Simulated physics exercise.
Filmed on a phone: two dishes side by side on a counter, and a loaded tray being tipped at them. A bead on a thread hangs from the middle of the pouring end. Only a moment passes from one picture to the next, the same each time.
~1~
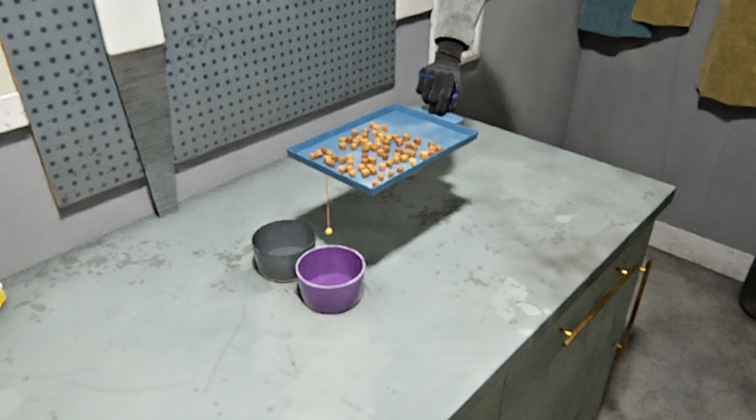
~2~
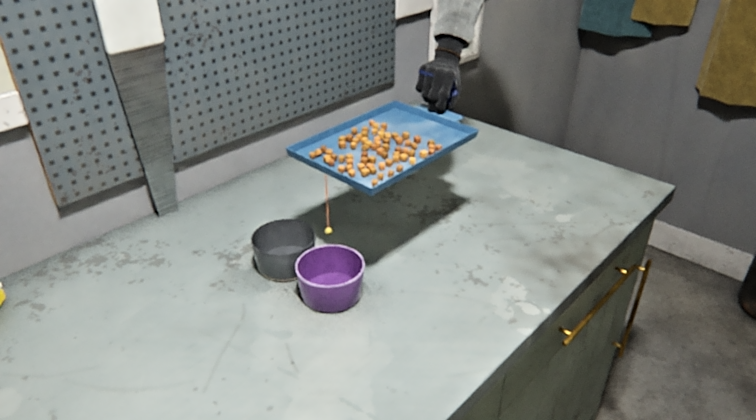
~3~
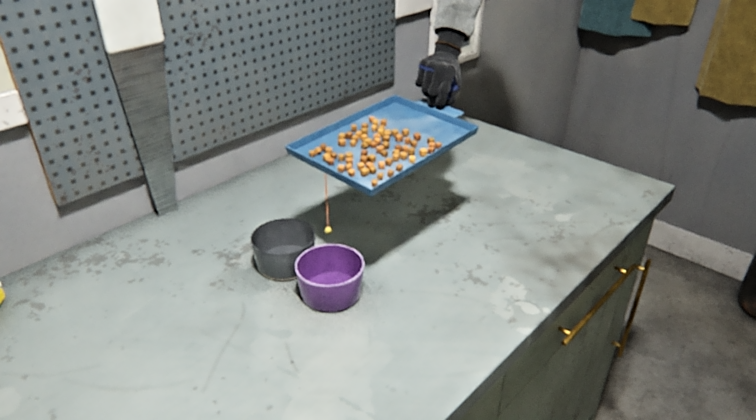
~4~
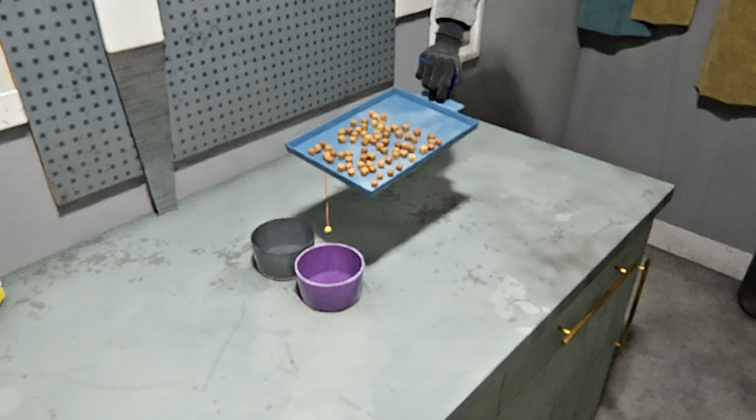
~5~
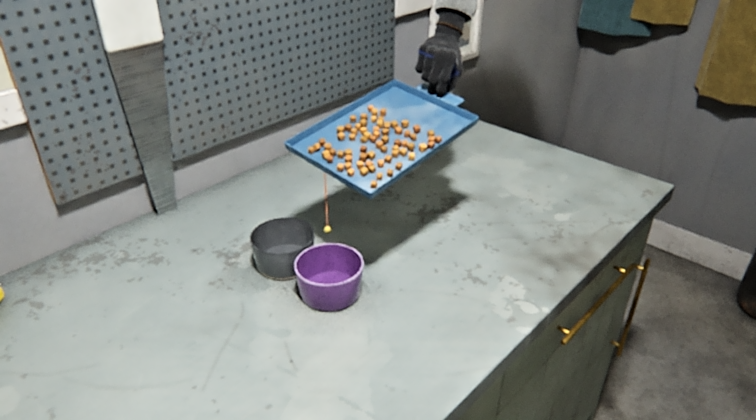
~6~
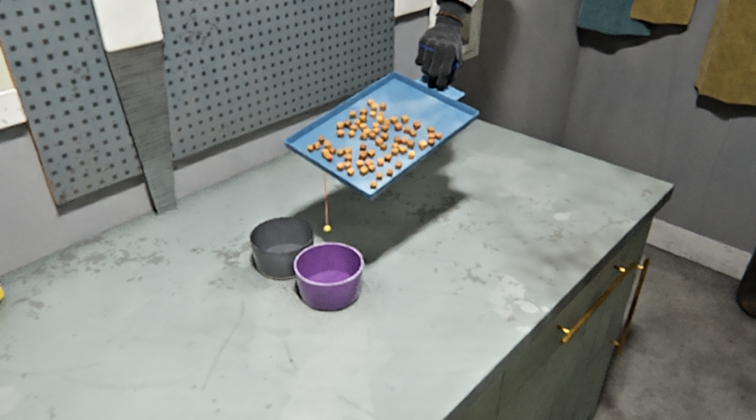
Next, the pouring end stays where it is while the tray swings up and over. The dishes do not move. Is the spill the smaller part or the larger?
Caught overall: Less than half.
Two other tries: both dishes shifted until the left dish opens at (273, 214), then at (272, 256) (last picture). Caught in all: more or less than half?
In turn: The smaller part; not half.
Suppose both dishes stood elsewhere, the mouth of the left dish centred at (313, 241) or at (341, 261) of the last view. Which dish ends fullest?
The first try: The right-hand dish. The second: The left one.
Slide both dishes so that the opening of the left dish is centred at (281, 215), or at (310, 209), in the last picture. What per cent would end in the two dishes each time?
The first gives 10 %, the second 20 %.
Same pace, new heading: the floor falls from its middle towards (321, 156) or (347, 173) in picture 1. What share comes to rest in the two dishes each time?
In turn 60 and 70 in a hundred.
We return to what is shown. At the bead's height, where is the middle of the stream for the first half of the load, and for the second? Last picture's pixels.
At about (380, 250), then at (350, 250).
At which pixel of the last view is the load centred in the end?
Roughly at (361, 291).
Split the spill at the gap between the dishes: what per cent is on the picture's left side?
Roughly 0 in a hundred.
Just after the last frame, tray tipped steeply; every one on the tray.
A moment on, tray tipped right over; every one on the tray.
Further on, tray tipped past a quarter turn; roughly a third in the right dish; roughly two thirds outside both.
When it is over, tray tipped past a quarter turn; roughly a third in the right dish; not one in the left dish; roughly two thirds outside both.
